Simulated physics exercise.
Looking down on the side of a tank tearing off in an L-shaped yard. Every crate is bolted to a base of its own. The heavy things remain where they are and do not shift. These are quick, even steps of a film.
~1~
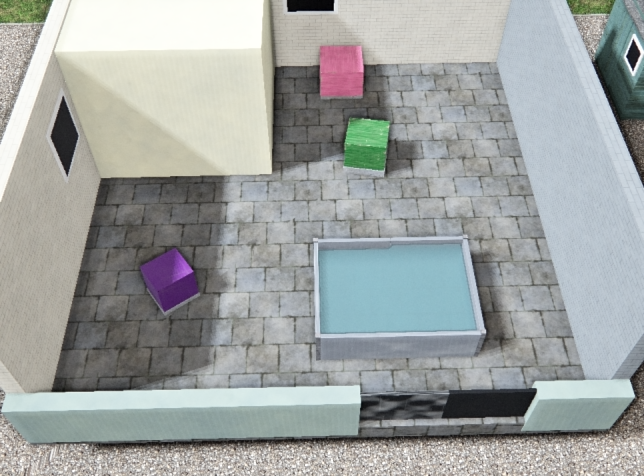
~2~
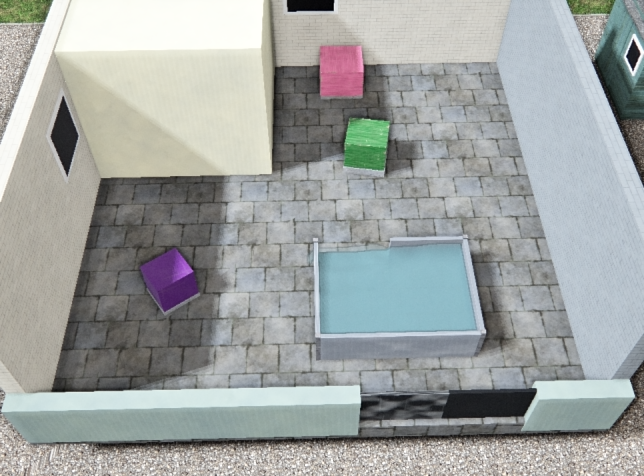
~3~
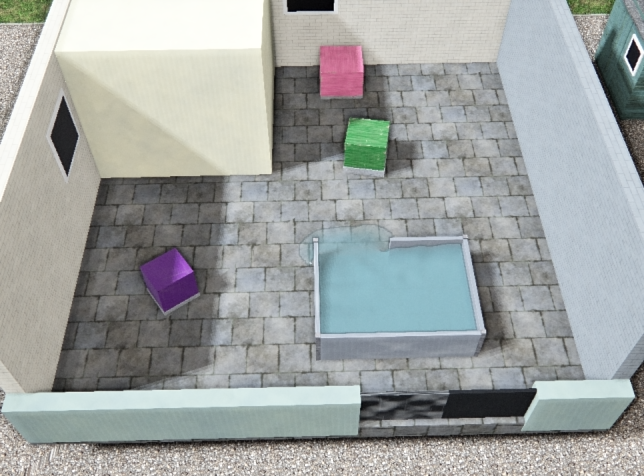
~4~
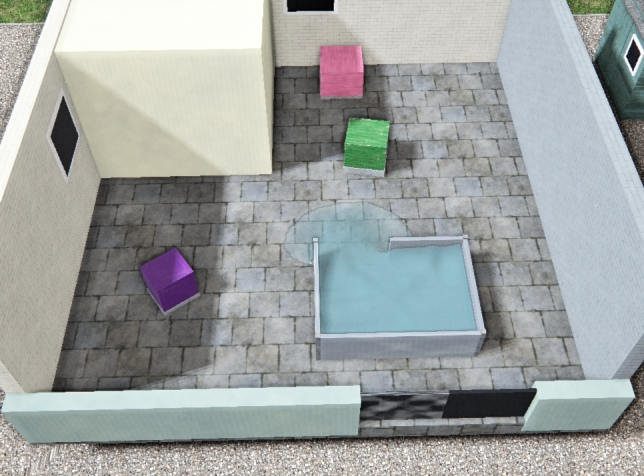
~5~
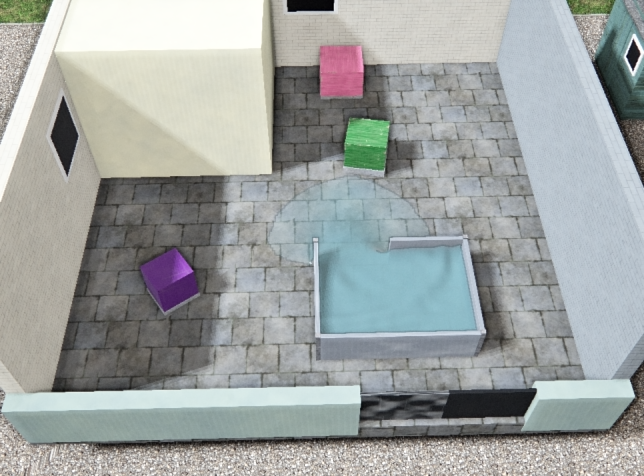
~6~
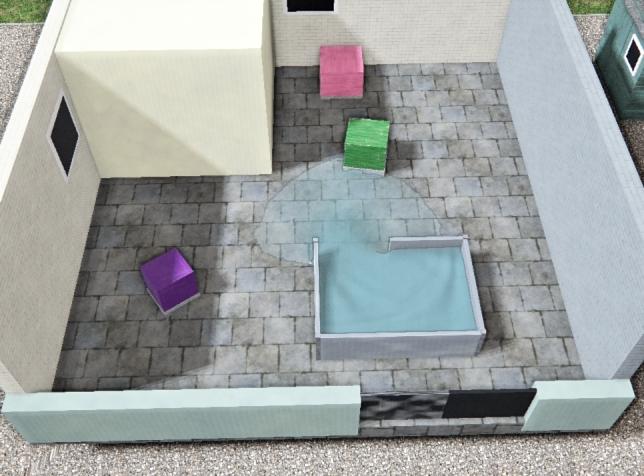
The clip opens on a walled, stone-paved yard with purple, green and pink blocks and a rectangular tank of still, pale blue water. Part of the tank's far side disappears, leaving a gap, and a thin sheet of water pours out, fanning across the paving toward the green block.
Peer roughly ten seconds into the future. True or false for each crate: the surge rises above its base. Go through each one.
Purple crate: False; green crate: True; pink crate: True.
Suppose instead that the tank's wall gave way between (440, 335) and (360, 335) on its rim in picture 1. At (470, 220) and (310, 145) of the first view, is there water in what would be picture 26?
In the order asked: Swamped and left untouched.
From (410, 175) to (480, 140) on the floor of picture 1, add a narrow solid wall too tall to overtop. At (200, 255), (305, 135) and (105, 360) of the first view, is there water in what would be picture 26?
Taking the three spots in order: Spared, soaked, spared.
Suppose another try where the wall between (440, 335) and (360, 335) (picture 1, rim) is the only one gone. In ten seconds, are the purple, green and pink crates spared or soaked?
Purple crate is reached; green crate is not reached; pink crate is reached.
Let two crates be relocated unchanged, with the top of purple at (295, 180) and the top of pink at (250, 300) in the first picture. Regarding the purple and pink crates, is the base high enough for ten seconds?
In ten seconds the purple crate is reached and the pink crate is never reached.
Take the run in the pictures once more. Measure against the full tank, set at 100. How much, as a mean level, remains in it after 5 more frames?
I'd say some 68 %.
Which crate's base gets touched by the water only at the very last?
From the pictures, the purple one.
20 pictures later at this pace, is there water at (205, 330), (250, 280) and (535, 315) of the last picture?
As listed: Clear, not flooded, no water.
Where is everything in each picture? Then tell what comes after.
Still water in the water tank at (395, 288), in the first picture.
The front is at a hidden place, out from the gap on the water tank's far side, in the second picture.
The front is at (306, 243), out from the gap on the water tank's far side, in the third picture.
Water pours out on the water tank's far side and has run to (371, 207), in the fourth picture.
The front is at (358, 180), out from the gap on the water tank's far side, in the fifth picture.
The front is at (329, 163), out from the gap on the water tank's far side, in the sixth picture.
A moment on, water covers 20 % of the floor; the purple crate not reached, the green crate water round its plinth, the pink crate water round its plinth.
Next, water covers 30 % of the floor; the purple crate not reached, the green crate water round its plinth, the pink crate water round its plinth.
Then, water covers 45 % of the floor; the purple crate not reached, the green crate water round its plinth, the pink crate water round its plinth.
Later, water covers 65 % of the floor; the purple crate water round its plinth, the green crate water round its plinth, the pink crate water round its plinth.
In the end, water covers 85 % of the floor; the purple crate stayed above the water, the green crate was topped, the pink crate was topped.
